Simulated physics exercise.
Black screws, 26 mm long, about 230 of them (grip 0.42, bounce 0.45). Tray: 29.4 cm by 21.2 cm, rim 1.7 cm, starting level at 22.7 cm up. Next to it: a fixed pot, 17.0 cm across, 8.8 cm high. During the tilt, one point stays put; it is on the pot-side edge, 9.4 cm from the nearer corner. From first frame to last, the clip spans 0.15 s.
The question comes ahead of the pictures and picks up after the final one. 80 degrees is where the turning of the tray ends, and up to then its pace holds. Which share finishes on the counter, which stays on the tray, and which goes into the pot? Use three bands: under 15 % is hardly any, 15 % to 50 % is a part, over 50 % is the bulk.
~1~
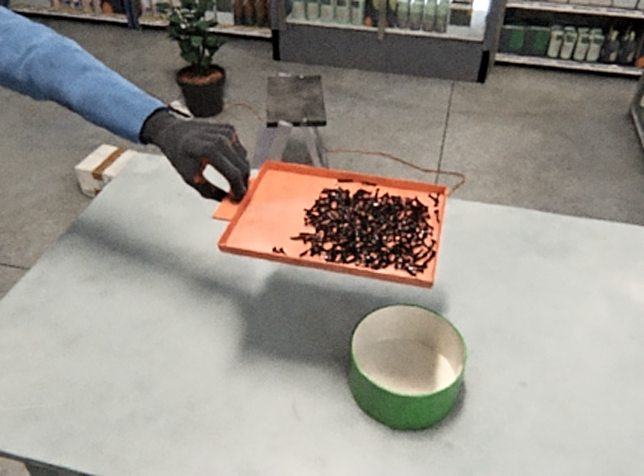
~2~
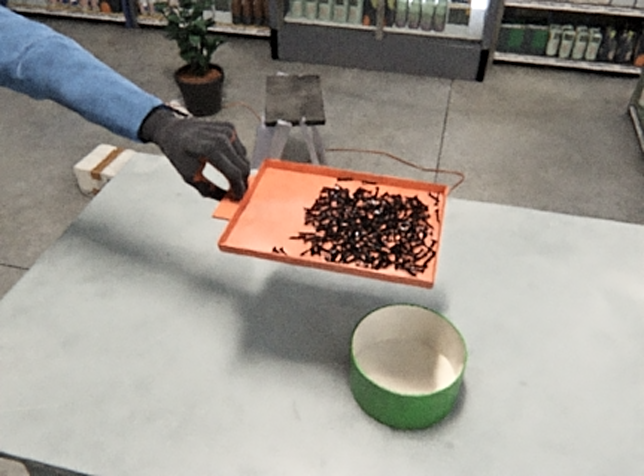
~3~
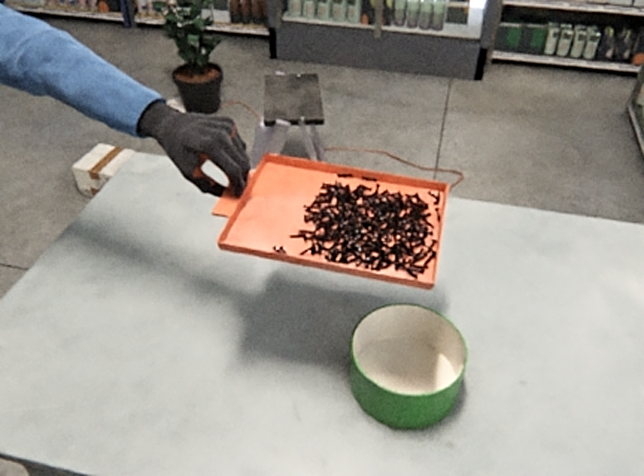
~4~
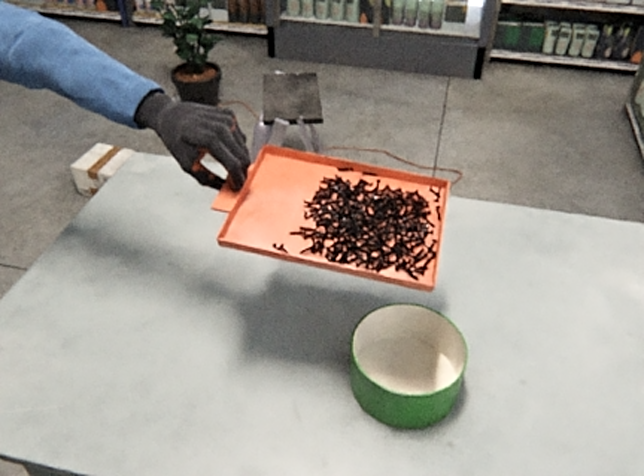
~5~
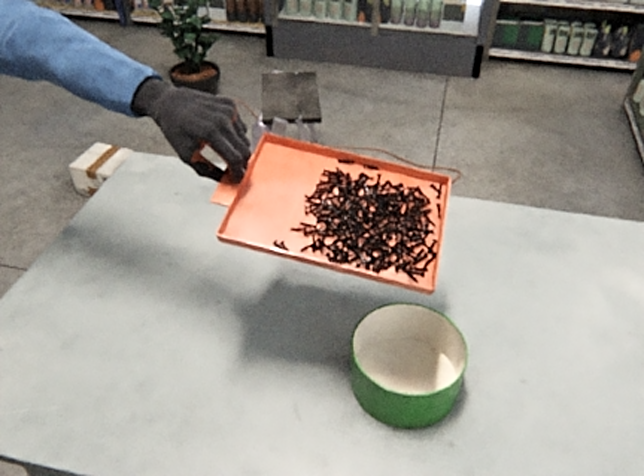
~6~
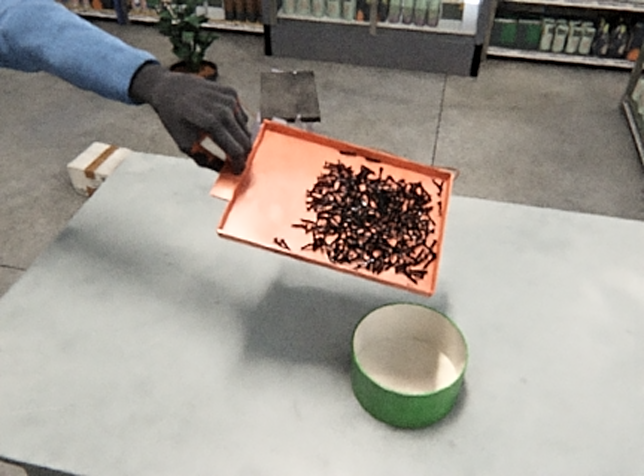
Shares - counter: Hardly any; tray: Hardly any; pot: The bulk.
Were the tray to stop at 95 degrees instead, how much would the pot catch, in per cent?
Around 95 %, I reckon.
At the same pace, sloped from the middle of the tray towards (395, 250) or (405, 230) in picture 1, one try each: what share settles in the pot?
That would be close to 50 per cent, then close to 5 per cent.
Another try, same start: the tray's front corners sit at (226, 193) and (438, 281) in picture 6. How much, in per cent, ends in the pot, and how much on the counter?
Pot: 10, counter: 85.
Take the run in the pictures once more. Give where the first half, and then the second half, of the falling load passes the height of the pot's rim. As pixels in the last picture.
Around (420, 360), then around (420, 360).
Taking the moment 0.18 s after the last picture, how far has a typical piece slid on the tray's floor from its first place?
Displacement on the tray: Roughly 2 cm.
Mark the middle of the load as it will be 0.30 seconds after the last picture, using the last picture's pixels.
My estimate is roughly (402, 263).
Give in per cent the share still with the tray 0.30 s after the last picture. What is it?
Something like 100 percent, roughly.
Then, 0.18 s after the last picture, tilt 51 degrees; the tray holds 100 %, the pot 0 %.
Then, 0.30 s after the last picture, tilt 73 degrees; the tray holds 100 %, the pot 0 %.
Then, 0.55 s after the last picture, tilt 80 degrees; the tray holds 10 %, the pot 80 %.
In the end, counter 5 %, tray 0 %, pot 95 %.
